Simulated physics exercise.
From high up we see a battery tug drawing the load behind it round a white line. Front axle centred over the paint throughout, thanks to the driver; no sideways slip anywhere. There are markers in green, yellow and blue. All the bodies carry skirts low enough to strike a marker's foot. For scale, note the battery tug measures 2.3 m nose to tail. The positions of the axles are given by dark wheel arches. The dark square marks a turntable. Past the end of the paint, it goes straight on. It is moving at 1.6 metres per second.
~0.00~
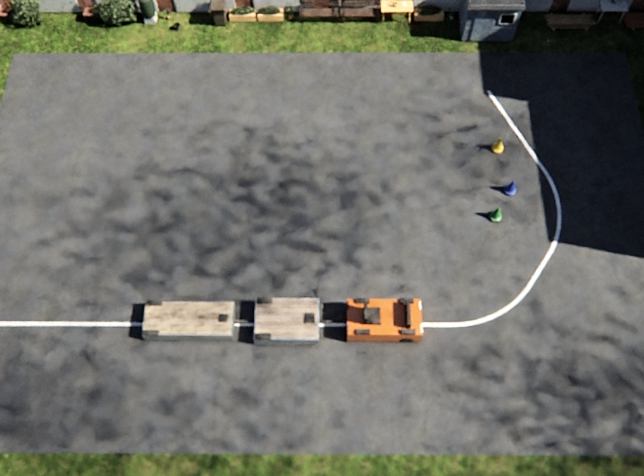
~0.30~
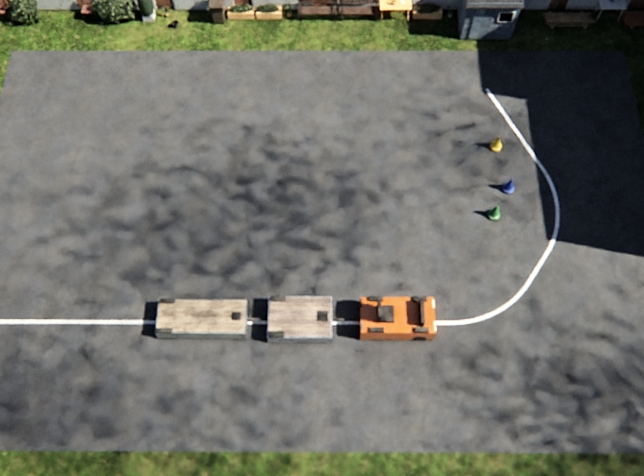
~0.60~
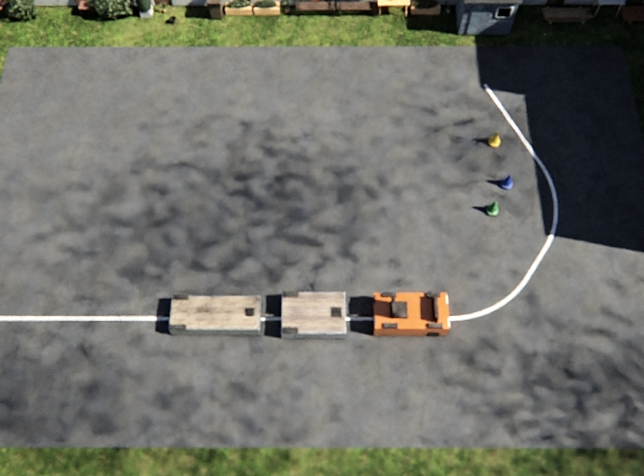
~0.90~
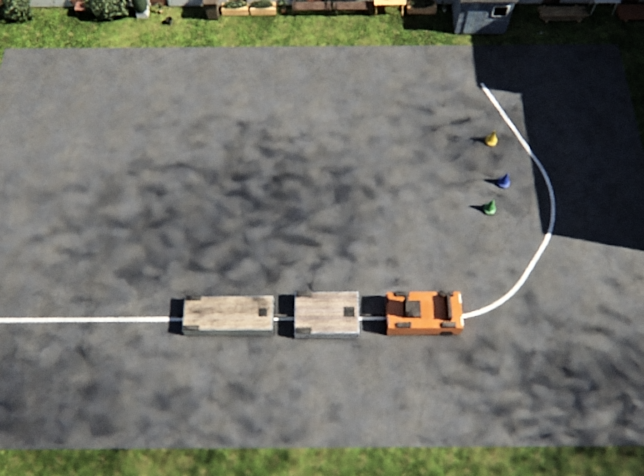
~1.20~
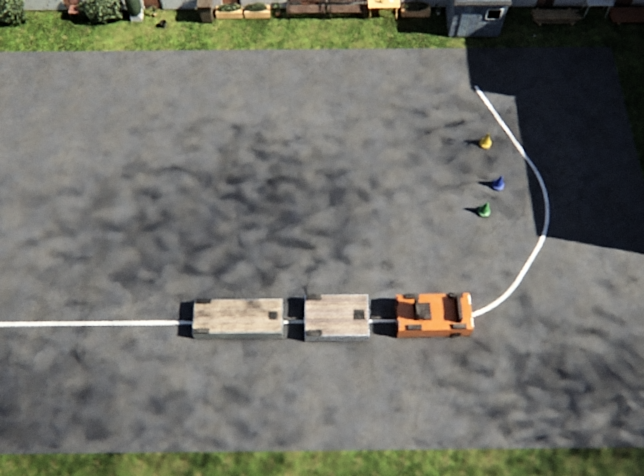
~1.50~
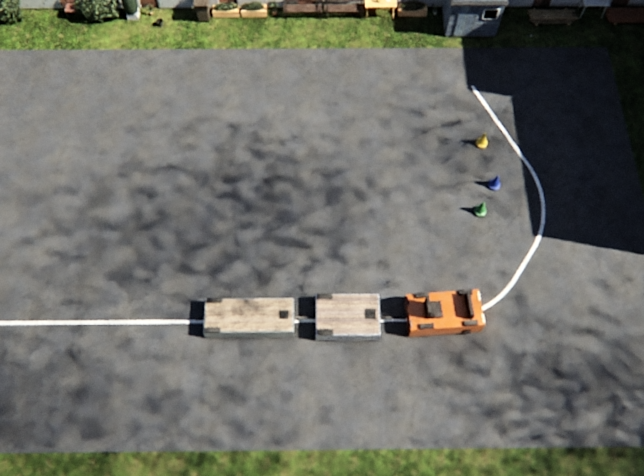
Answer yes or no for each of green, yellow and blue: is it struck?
Green: No, yellow: Yes, blue: Yes.
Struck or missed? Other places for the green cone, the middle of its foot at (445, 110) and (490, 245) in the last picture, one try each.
The first place is left alone and the second is contacted.
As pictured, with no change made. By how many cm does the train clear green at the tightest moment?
To spare - green 15.
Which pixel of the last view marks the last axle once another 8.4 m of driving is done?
Near (445, 292).
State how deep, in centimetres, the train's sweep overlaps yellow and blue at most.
Estimates - yellow: Some 30; blue: Some 35.
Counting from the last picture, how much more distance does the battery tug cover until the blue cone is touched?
After roughly 12.5 metres.
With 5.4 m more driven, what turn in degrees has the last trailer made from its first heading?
The last trailer ends up roughly 5° off its starting direction.
Then, 9.1 s in, the last axle is at (505, 234) of the last picture, 105 cm off the line; the first trailer has hit yellow.
Then, 9.4 s in, the last axle is at (509, 222) of the last picture, 115 cm off the line; the second trailer has hit blue.
Then, 9.9 s in, the last axle is at (512, 206) of the last picture, 125 cm off the line; green has been passed with 15 cm to spare.
Then, 13.4 s in, the last axle is at (472, 81) of the last picture, 20 cm off the line; 2 of 3 struck in all.
